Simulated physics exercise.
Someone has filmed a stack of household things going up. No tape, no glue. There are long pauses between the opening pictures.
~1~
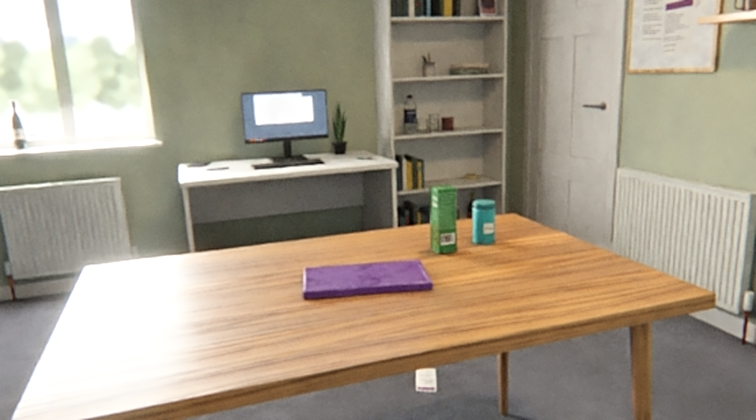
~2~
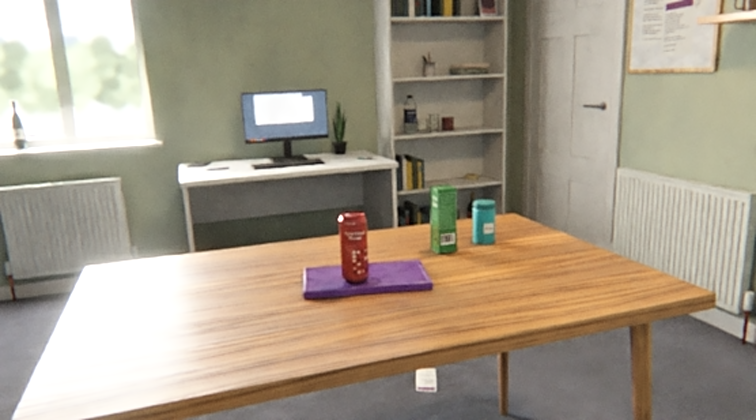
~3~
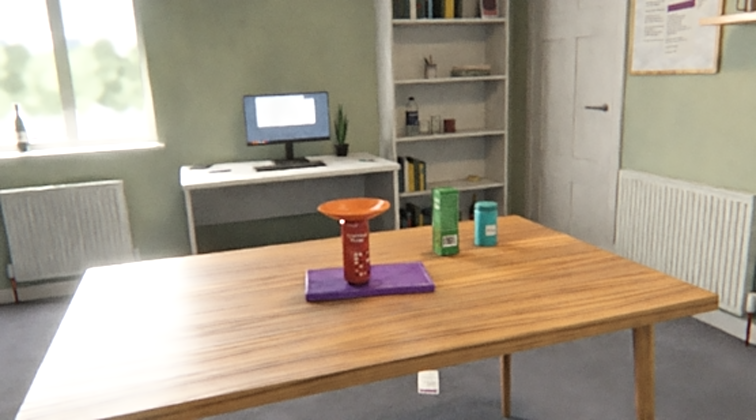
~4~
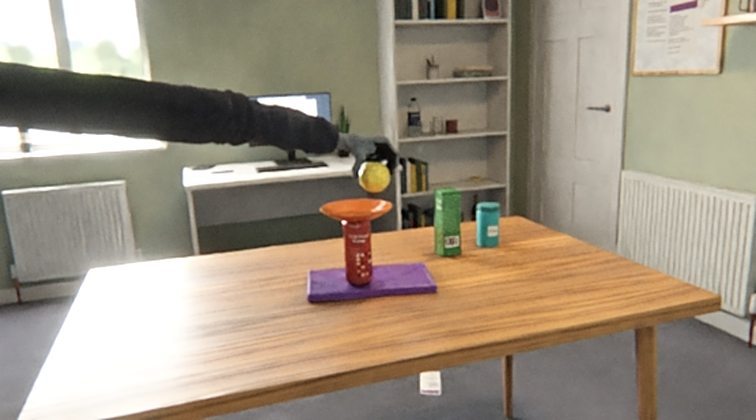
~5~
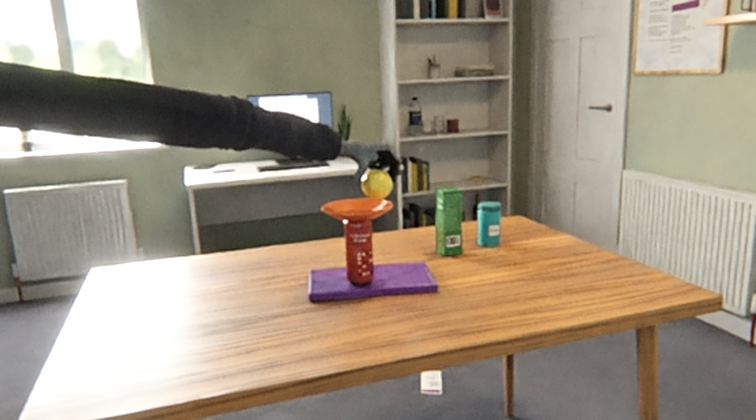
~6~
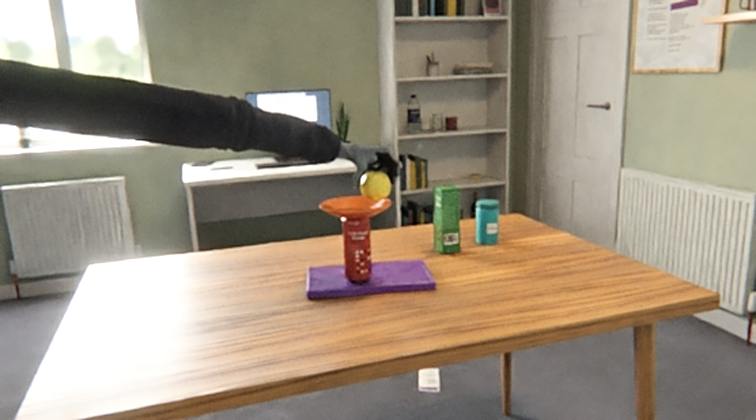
A red can and orange plate stack on a purple tray, then a gloved hand lowers a yellow apple.
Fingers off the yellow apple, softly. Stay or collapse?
It holds.
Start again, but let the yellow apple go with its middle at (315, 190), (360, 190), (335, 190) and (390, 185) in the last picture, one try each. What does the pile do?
First, it gives way; second, it stays up; third, it holds; fourth, it gives way.
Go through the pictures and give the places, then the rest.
In the first picture, the last thing is not in view yet; purple tray (366, 278).
In the second picture, the last thing is not in view yet; red can (354, 248).
In the third picture, the last thing is not in view yet; green carton (445, 221).
The fourth picture shows coming down; yellow apple (374, 177); turquoise jar (488, 225).
The fifth picture shows coming down; yellow apple (377, 184); orange plate (358, 211).
The sixth picture shows in place under the hand; yellow apple (376, 186); purple tray (369, 278).
Then, 0.30 s later than the last frame, all is still.
Then, 0.70 s later than the last frame, yellow apple resting near (376, 187).
When it is over, all 6 as before. End places, in pixels of the last picture, yellow apple near (376, 187). The pile keeps its balance.
